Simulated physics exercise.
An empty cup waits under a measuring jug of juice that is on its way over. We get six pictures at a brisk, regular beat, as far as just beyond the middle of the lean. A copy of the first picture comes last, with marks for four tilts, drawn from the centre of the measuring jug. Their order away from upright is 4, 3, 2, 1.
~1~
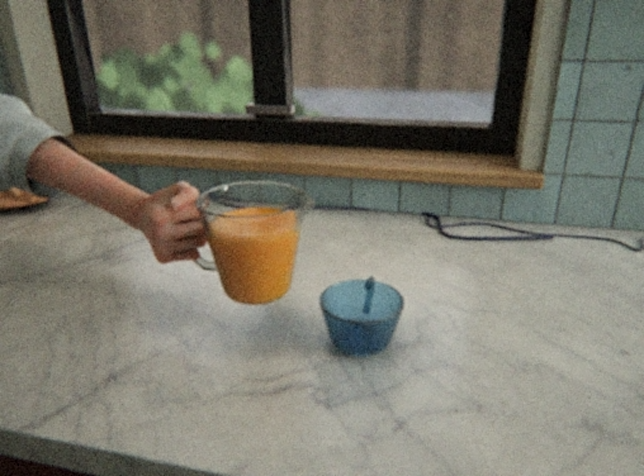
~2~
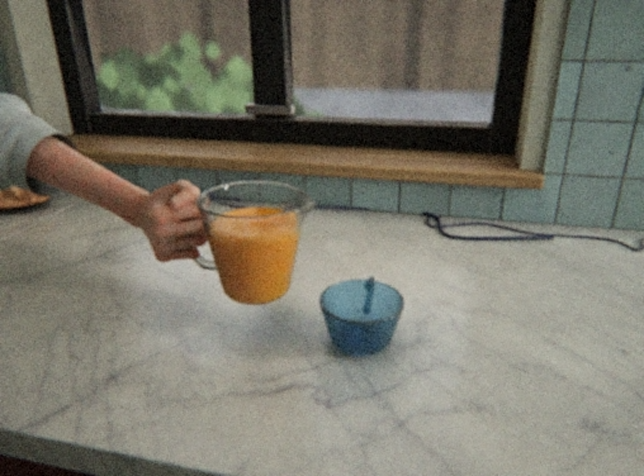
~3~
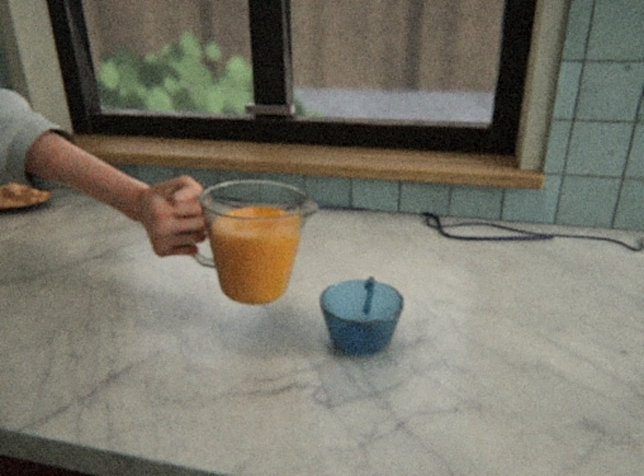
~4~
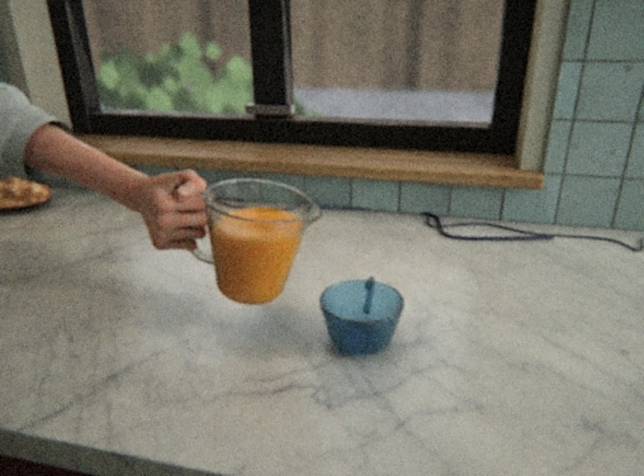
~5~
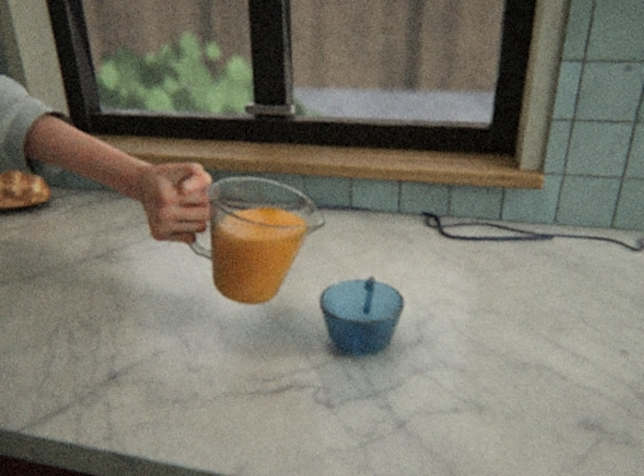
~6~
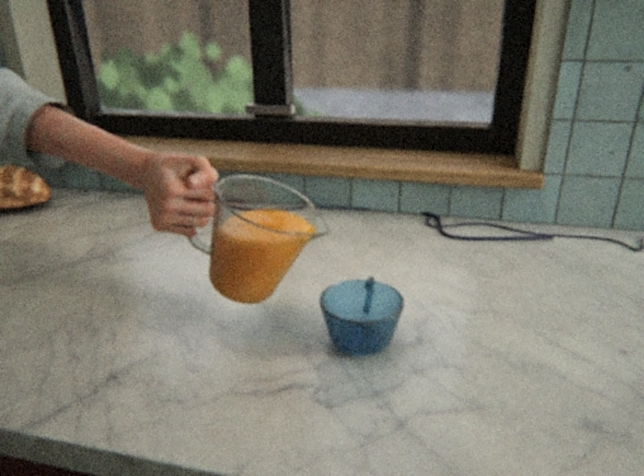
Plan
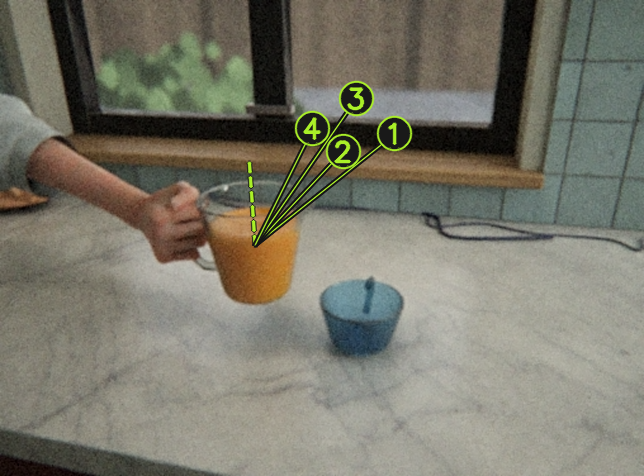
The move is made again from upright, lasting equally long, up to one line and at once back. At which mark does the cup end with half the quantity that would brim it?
Use line 1.
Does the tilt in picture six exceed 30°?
No.
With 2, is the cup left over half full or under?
Under.
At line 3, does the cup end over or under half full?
Under.
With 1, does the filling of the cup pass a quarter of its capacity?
Yes.
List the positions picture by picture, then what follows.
Upright, lip at (313, 205); rim of the cup round (362, 299); nothing has left yet.
Upright, lip at (314, 206); nothing has left yet.
Tipped about 4°, lip at (316, 210); nothing has left yet.
Tipped about 9°, lip at (320, 216); nothing has left yet.
Tipped about 16°, lip at (323, 224); nothing has left yet.
Tipped about 22°, lip at (326, 232); nothing has left yet.
On the marked copy, 1 at (381, 144); 2 at (331, 163); 3 at (347, 112); 4 at (305, 143).
For line 1, the cup ends with about 45 % of what it can hold; 3 % of the juice is spilt.
For line 2, the cup ends with about 29 % of what it can hold.
For line 3, the cup ends with about 13 % of what it can hold.
For line 4, the cup ends with about 4 % of what it can hold.
